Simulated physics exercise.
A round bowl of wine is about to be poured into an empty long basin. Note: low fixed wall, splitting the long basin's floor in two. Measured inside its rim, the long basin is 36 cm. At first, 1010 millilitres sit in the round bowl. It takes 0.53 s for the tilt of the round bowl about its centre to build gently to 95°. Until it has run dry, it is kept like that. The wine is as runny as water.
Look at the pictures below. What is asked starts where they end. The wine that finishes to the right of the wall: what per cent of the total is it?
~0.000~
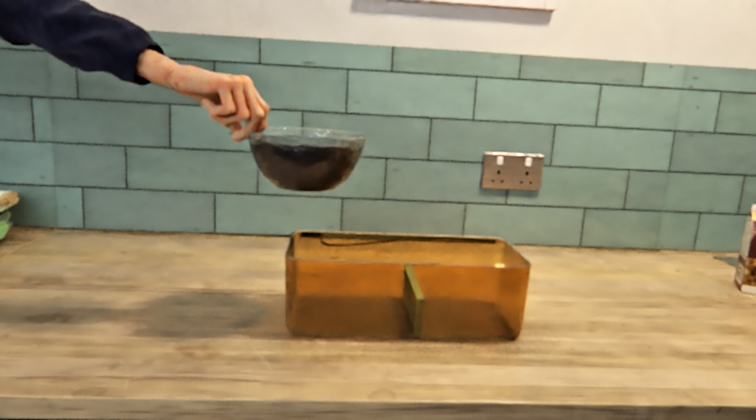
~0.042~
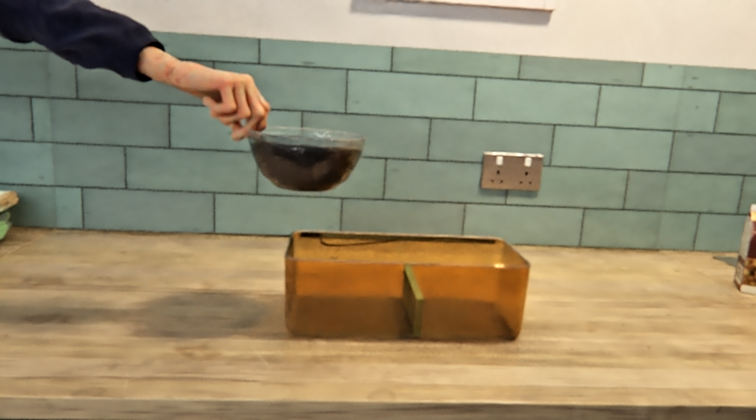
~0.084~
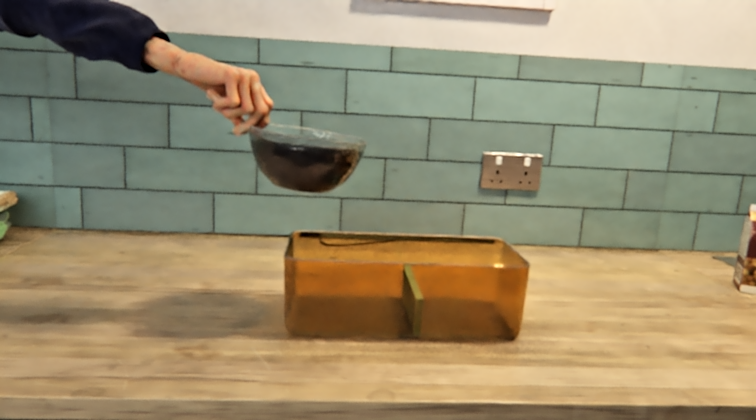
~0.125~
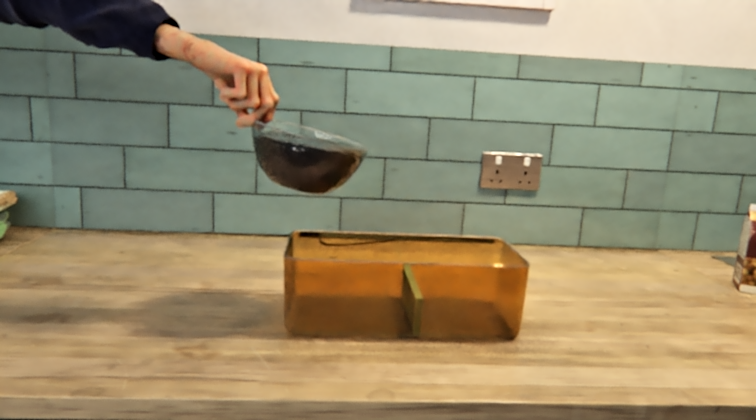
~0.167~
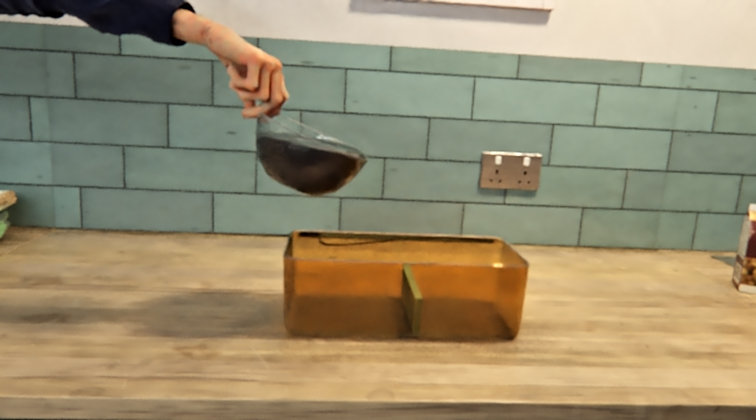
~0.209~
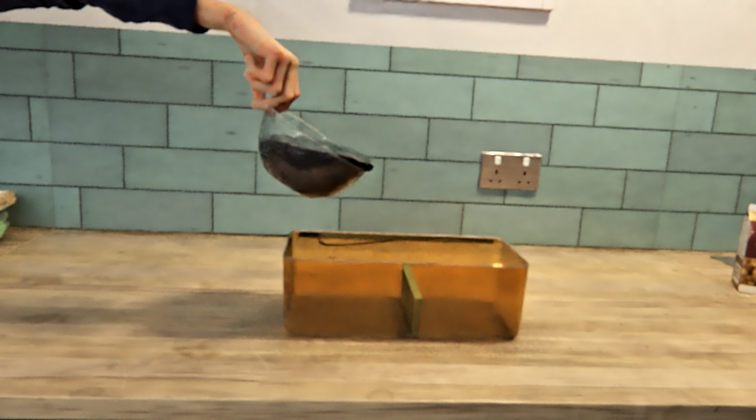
It is about 12 per cent of the total.
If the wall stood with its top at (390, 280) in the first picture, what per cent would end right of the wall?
Then roughly 45 per cent would end up there.
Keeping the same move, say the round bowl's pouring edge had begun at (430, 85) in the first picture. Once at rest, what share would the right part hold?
It would then come to around 80 percent.
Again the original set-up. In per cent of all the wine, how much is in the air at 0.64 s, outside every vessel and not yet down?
Near 10 in a hundred.
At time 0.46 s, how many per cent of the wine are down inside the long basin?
Around 44%.
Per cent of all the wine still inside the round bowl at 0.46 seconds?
Portion remaining: Approx. 18 per cent.
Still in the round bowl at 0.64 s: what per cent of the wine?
Near 1 percent, more or less.
By 0.46 s the tilt is 90° and 18 per cent is still to pour, 41 is left of the wall and 2 right of it.
By 0.64 s the tilt is 95° and 1 per cent is still to pour, 84 is left of the wall and 4 right of it.
By 0.82 s the tilt is 95° and 0 per cent is still to pour, 79 is left of the wall and 11 right of it.
By 1.03 s the tilt is 95° and 0 per cent is still to pour, 78 is left of the wall and 12 right of it.
At rest 78 per cent lies left of the wall, 12 right of it and 10 outside.
